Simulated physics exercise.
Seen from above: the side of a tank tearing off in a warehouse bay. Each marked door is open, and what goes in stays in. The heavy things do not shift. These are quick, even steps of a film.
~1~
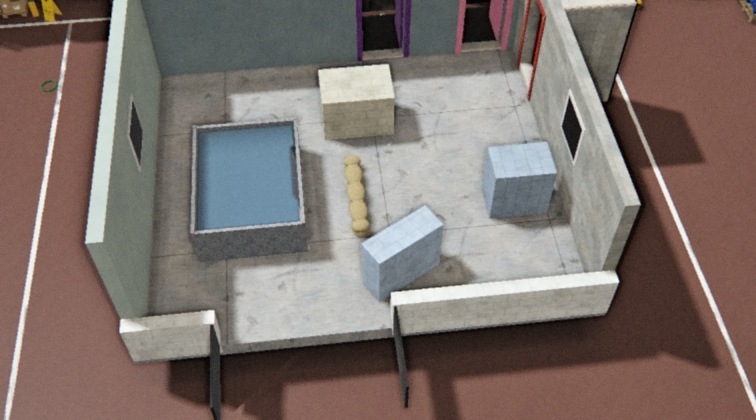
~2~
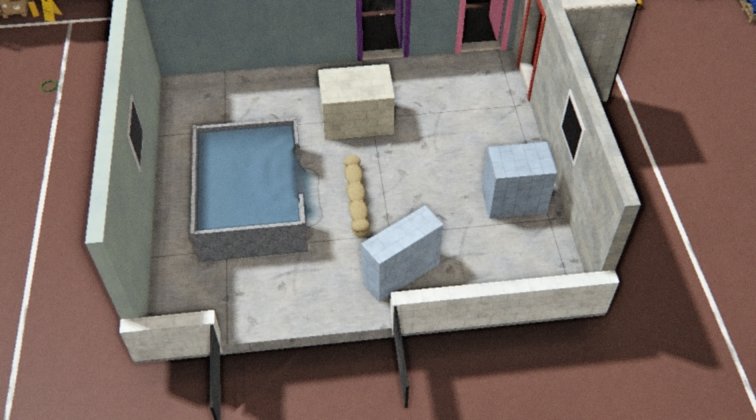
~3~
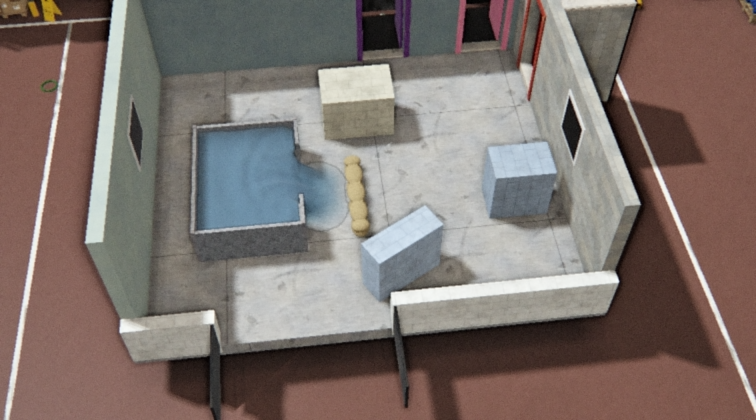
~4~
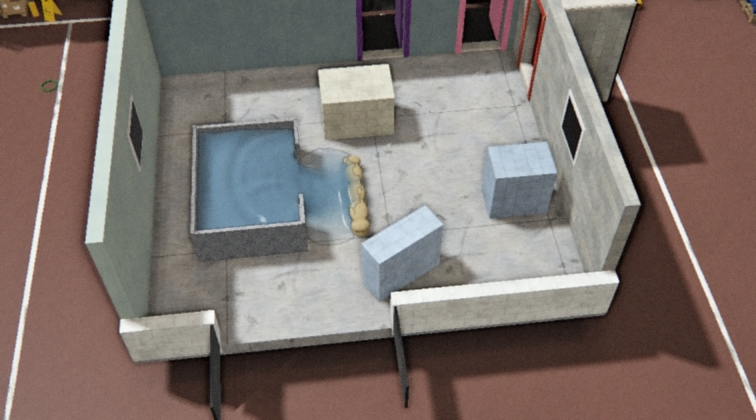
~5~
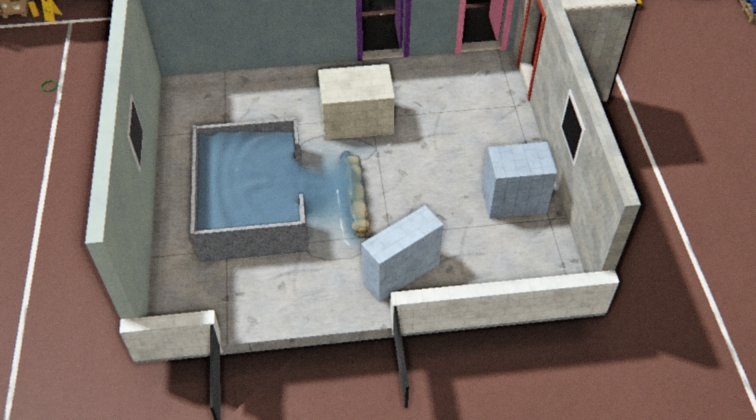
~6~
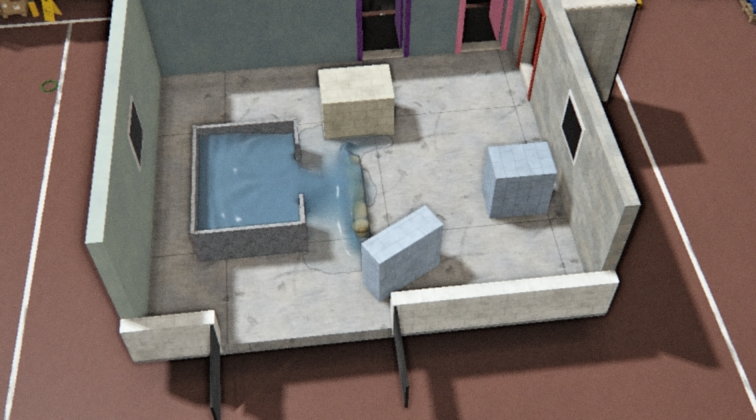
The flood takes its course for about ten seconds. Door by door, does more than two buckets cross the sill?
One by one: The pink door floods; the purple door holds within the limit; the red door holds within the limit.
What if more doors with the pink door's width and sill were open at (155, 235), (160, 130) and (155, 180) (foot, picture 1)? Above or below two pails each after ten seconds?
One after the other: Holds, is under, is under.
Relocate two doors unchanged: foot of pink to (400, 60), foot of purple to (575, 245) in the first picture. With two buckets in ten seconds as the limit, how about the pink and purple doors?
Then: Pink door holds; purple door floods.
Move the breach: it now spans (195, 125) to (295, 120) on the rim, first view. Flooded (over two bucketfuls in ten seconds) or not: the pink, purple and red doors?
One by one: Pink door floods; purple door takes more; red door passes that mark.
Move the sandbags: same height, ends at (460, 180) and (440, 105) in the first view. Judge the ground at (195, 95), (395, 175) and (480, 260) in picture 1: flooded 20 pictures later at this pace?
In that order: No water, awash, under water.
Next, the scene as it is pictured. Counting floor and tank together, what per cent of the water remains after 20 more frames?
Near 90 in a hundred.
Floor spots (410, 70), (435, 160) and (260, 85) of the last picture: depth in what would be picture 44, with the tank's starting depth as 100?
About 4, 4 and 4 per cent.
A moment on, water covers 25 % of the floor; the pink door not reached, the purple door not reached, the red door not reached.
Next, water covers 50 % of the floor; the pink door not reached, the purple door not reached, the red door not reached.
Then, water covers 65 % of the floor; the pink door not reached, the purple door not reached, the red door wet at the sill, nothing in.
Later, water covers 80 % of the floor; the pink door over two buckets in, the purple door wet at the sill, nothing in, the red door wet at the sill, nothing in.
In the end, water covers 95 % of the floor; the pink door over two buckets in, the purple door under two buckets in, the red door wet at the sill, nothing in.
